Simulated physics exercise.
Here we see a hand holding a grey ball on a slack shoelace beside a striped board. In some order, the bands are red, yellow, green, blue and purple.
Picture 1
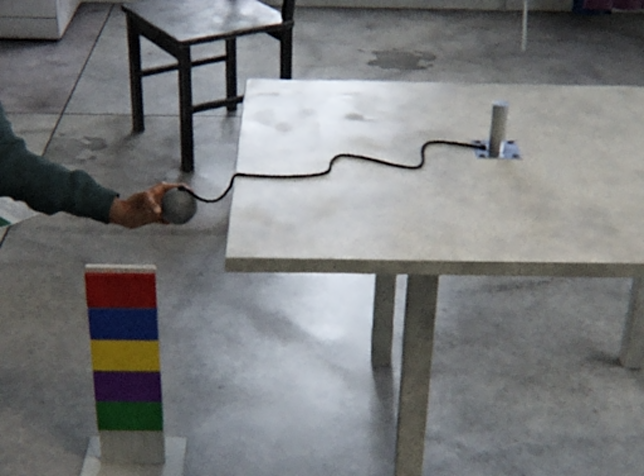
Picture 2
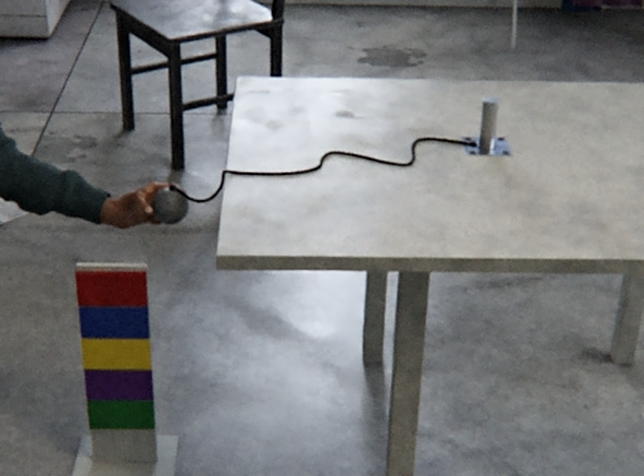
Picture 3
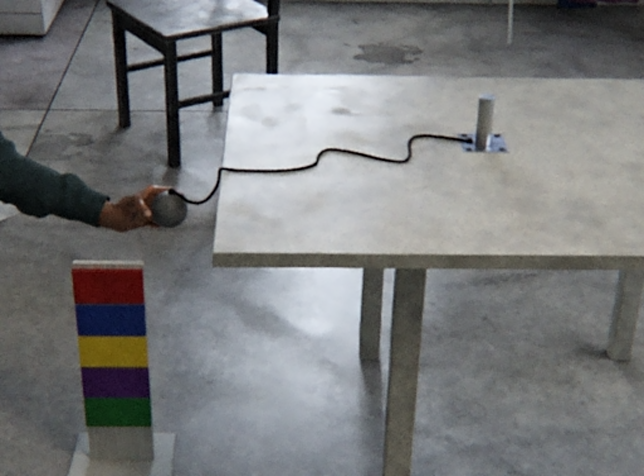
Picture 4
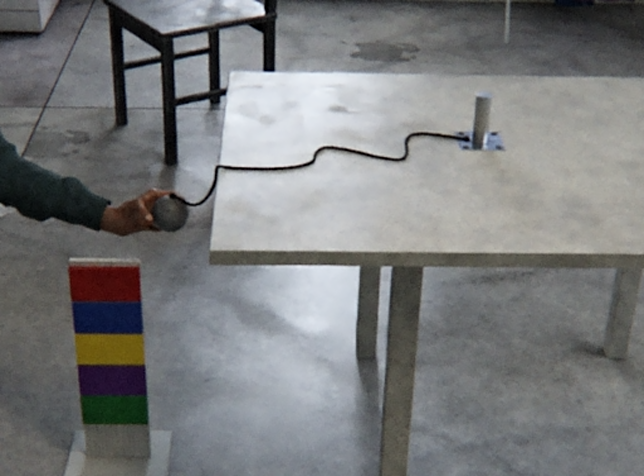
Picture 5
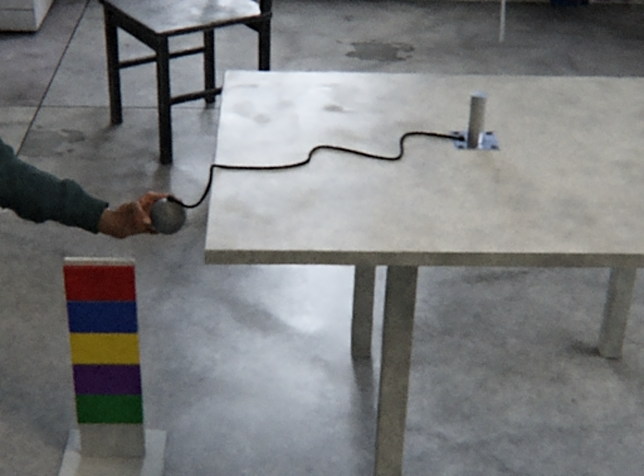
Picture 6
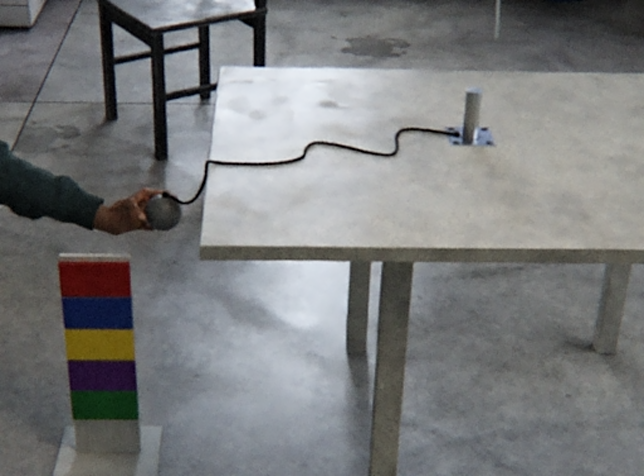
A hand held a grey ball on a slack black cord beside a table, near a board striped red, blue, yellow, purple and green, and barely moved while the whole view shifted slightly.
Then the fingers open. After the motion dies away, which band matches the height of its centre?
The blue one.
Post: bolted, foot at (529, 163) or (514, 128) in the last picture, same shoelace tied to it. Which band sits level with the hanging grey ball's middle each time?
Taking them in turn: Red; red.
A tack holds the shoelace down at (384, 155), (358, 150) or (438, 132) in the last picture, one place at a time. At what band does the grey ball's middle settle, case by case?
First try red, second try red, third try blue.
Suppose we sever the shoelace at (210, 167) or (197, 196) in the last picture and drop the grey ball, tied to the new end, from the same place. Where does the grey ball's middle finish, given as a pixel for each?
Roughly (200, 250), then roughly (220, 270).
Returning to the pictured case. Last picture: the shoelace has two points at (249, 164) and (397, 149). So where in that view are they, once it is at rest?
Well, the first one sits at (208, 188), and the second one sits at (356, 140).
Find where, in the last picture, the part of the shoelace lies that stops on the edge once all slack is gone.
Around (294, 160).
Soon after, ball near (256, 288); level with blue.
Then, ball near (190, 300); level with blue.
At rest, ball near (201, 300); level with blue. Its middle rests at the blue band.
